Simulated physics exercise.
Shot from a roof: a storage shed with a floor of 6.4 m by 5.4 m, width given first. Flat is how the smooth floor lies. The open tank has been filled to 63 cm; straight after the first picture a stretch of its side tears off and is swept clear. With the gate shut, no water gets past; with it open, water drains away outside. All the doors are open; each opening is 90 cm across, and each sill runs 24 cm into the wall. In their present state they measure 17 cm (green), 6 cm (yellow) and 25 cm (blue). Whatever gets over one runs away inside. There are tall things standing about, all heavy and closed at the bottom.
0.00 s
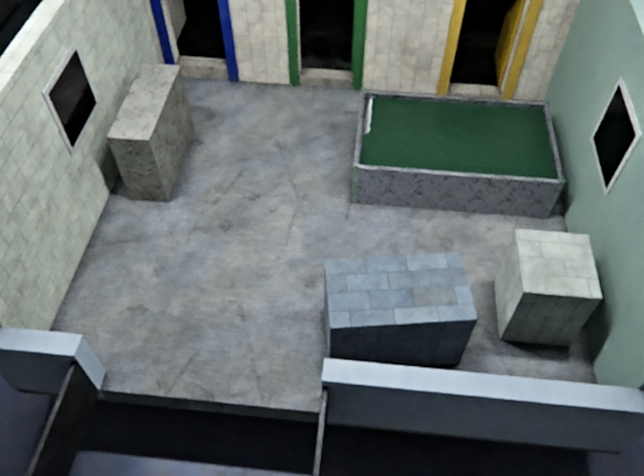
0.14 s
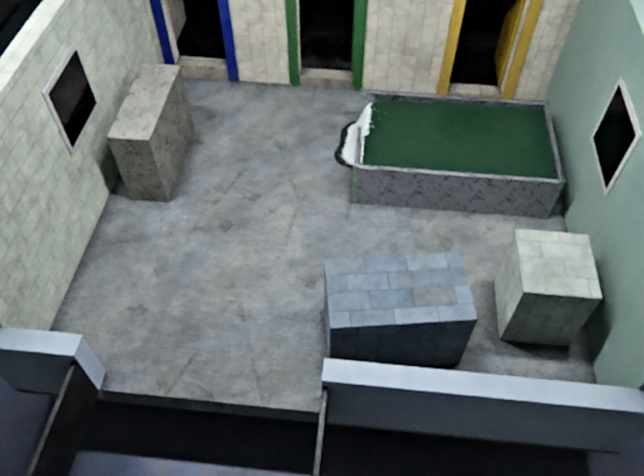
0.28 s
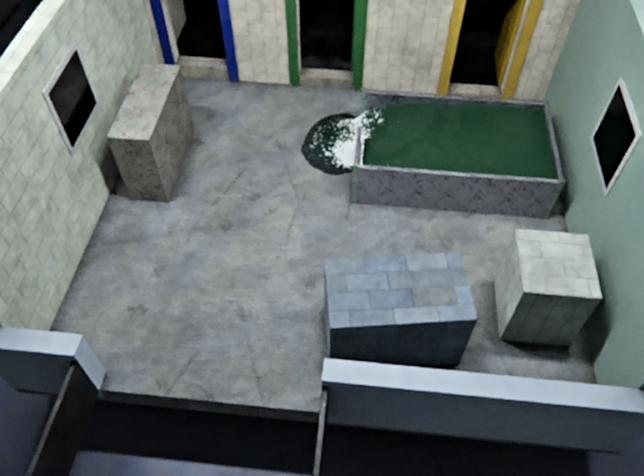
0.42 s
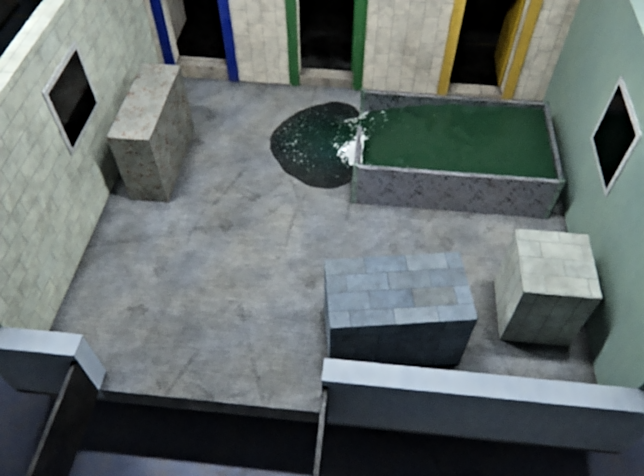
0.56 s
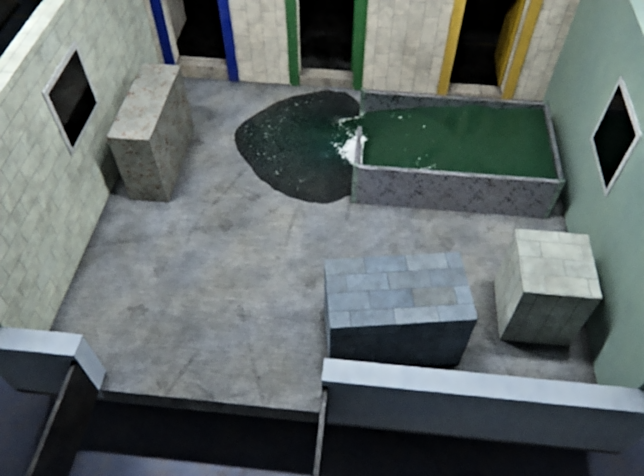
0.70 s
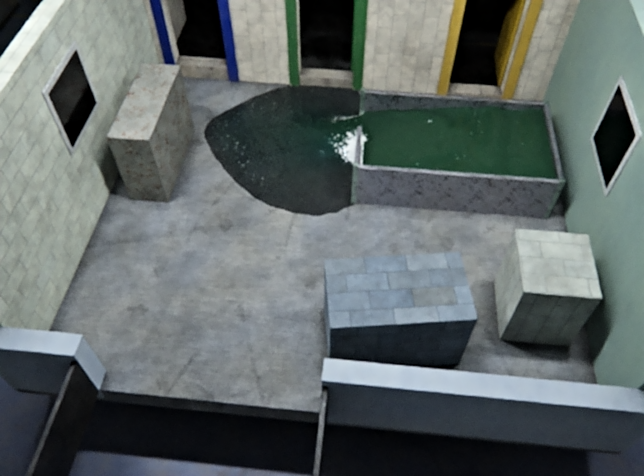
Dark green water burst out of the left end of a still, full tank, foaming white at the gap, and spread leftward across the grey floor in a widening pool that reached the green-framed doorway.
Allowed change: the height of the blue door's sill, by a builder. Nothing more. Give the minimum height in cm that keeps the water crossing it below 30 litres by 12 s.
21 cm.
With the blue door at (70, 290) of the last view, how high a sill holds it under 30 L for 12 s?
Minimum: Close to 7.0 cm.
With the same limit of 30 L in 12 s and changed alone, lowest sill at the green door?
Green: Roughly 9.5 cm.
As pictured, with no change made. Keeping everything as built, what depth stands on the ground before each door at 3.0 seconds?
Lab note, cm: Green 10; yellow 0; blue 27.
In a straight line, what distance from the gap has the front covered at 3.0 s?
The front sits around 5.4 m out.
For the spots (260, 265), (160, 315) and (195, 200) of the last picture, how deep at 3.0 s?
Approx. 1 / 3 / 13 cm.
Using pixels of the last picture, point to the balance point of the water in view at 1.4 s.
The balance point sits at roughly (400, 158).
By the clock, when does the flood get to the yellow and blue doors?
Yellow door 5.5 seconds; blue door 1.1 seconds.
After 1.4 s water covers 25 % of the floor, deepest (30 cm) near (346, 139); 12 cm at the blue door, 0 litres in over its 25 cm sill.
After 3.0 s water covers 45 % of the floor, deepest (33 cm) near (168, 89); 27 cm at the blue door, 5 litres in over its 25 cm sill.
After 12.0 s water covers 90 % of the floor, deepest (8 cm) near (158, 88); 7 cm at the blue door, 11 litres in over its 25 cm sill.
At the blue door as built, the water arrived by 1.2 s and peaked near 28 cm at 3.2 s.
With a sill of 18.5 cm, 46 litres would have come in within the 12 s; with 25 cm, 11 litres. So under 30 litres takes about 21 cm.
